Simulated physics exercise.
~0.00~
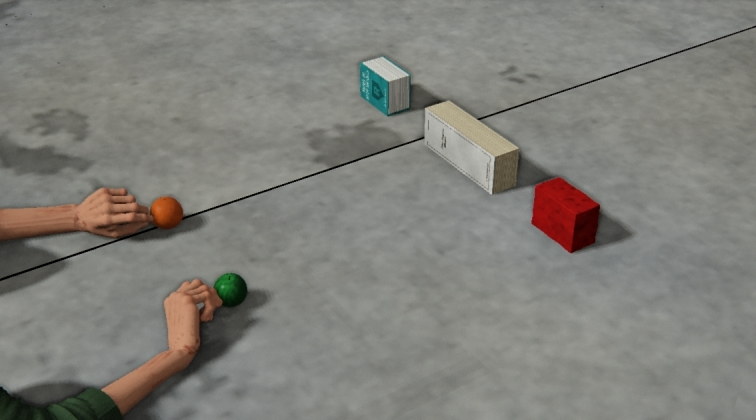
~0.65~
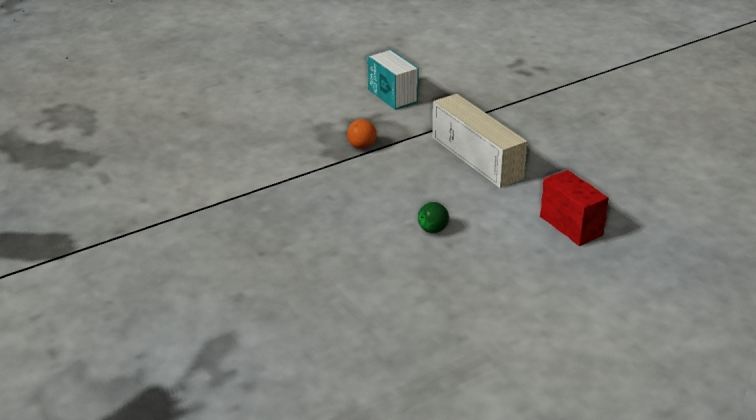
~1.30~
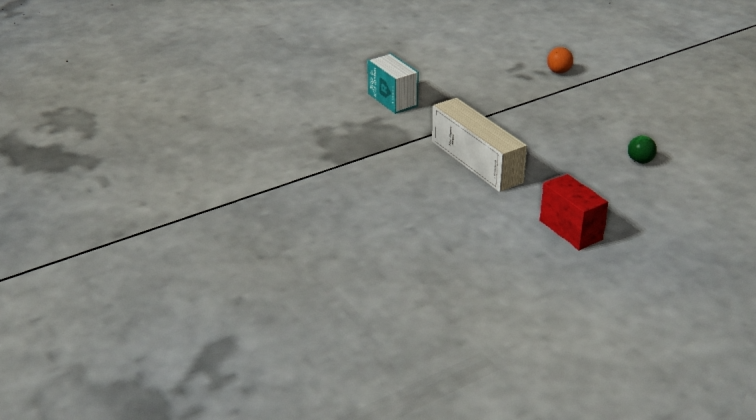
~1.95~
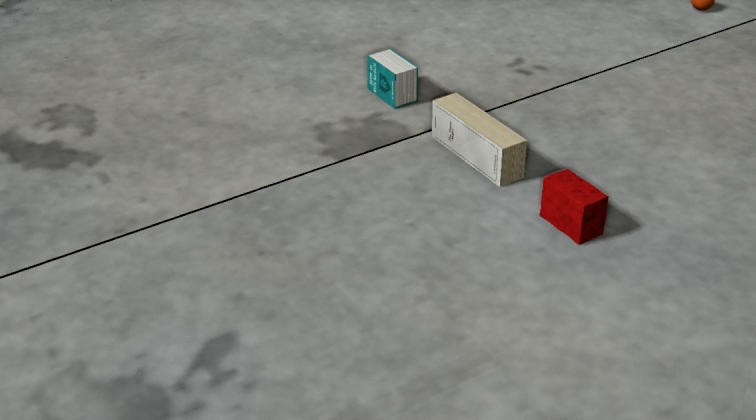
Two hands roll an orange ball and a green ball through gaps between blocks.
